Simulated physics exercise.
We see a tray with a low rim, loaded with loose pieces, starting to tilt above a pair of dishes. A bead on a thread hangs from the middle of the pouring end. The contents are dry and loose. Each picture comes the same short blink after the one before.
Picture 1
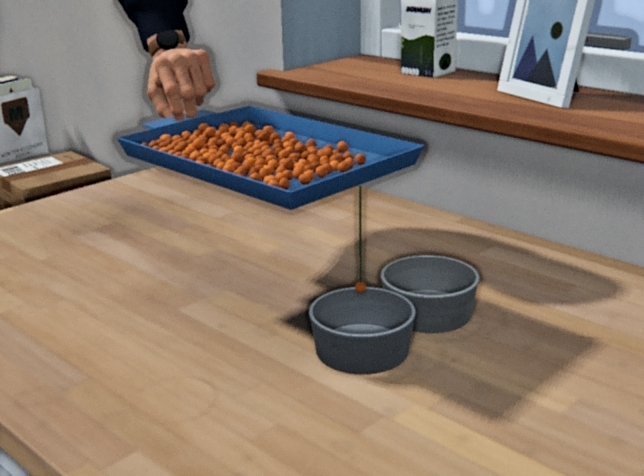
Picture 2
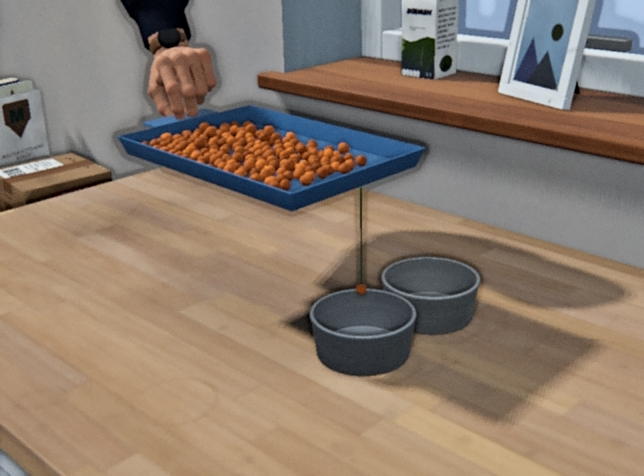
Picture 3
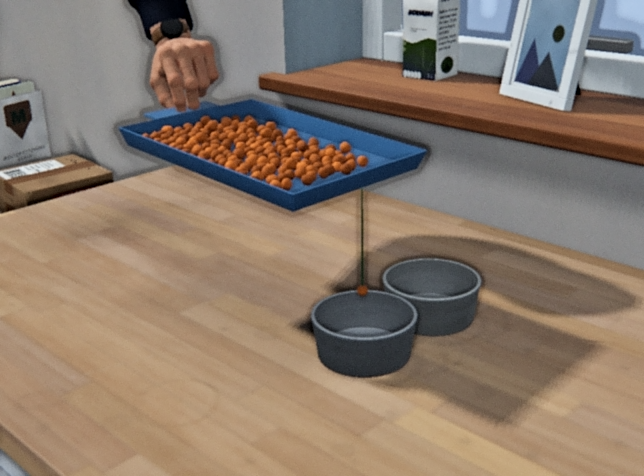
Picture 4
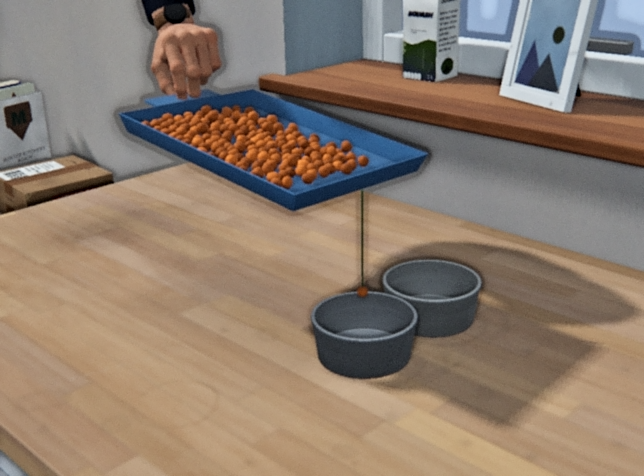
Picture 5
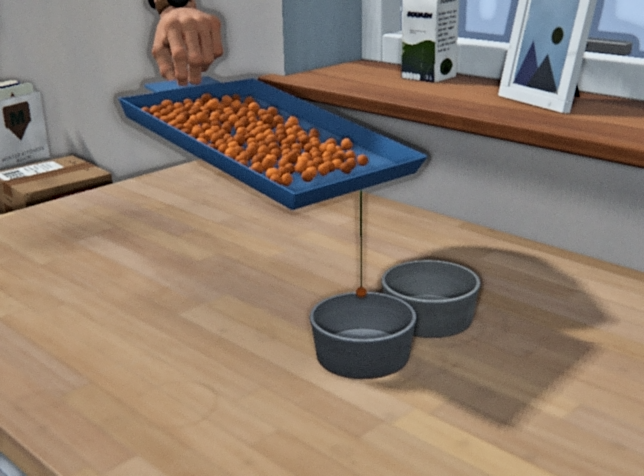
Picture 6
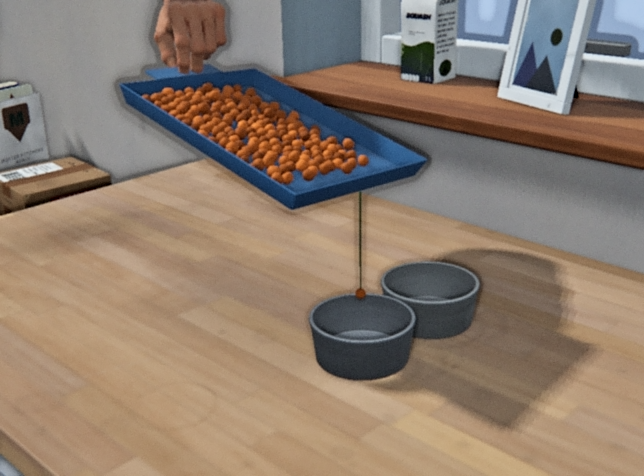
A blue tray of small round orange pieces tilted gradually as a hand raised its far end above two gray dishes, while the pieces stayed in place and a bead hung from the lower end.
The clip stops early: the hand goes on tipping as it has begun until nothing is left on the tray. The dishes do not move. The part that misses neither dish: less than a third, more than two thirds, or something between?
The two hold between a third and two thirds of the load.
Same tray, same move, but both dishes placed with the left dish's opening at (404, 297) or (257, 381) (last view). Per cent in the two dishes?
About 50 and 0 per cent.
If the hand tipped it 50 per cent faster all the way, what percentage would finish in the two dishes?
It comes to 60 per cent or so.
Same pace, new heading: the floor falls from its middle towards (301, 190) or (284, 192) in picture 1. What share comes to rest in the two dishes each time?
First some 10, then 10 per cent.
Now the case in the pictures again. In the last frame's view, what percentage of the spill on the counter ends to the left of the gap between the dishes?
Close to 10 per cent.
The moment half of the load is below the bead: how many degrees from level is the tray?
At some 95 degrees.
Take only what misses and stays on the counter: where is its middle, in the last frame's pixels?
Near (481, 370).
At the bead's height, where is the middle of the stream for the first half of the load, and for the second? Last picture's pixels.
Around (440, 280) and then (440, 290).
Just after the last frame, tray tipped steeply; almost all on the tray; just a few in the right dish; just a few outside both; just a few in the air.
A moment on, tray tipped past a quarter turn; about a tenth on the tray; about a tenth in the left dish; roughly a third in the right dish; roughly a quarter outside both; roughly a quarter in the air.
Further on, tray tipped past a quarter turn; about a tenth in the left dish; roughly half in the right dish; roughly half outside both.
When it is over, tray tipped past a quarter turn; about a tenth in the left dish; roughly half in the right dish; roughly half outside both.
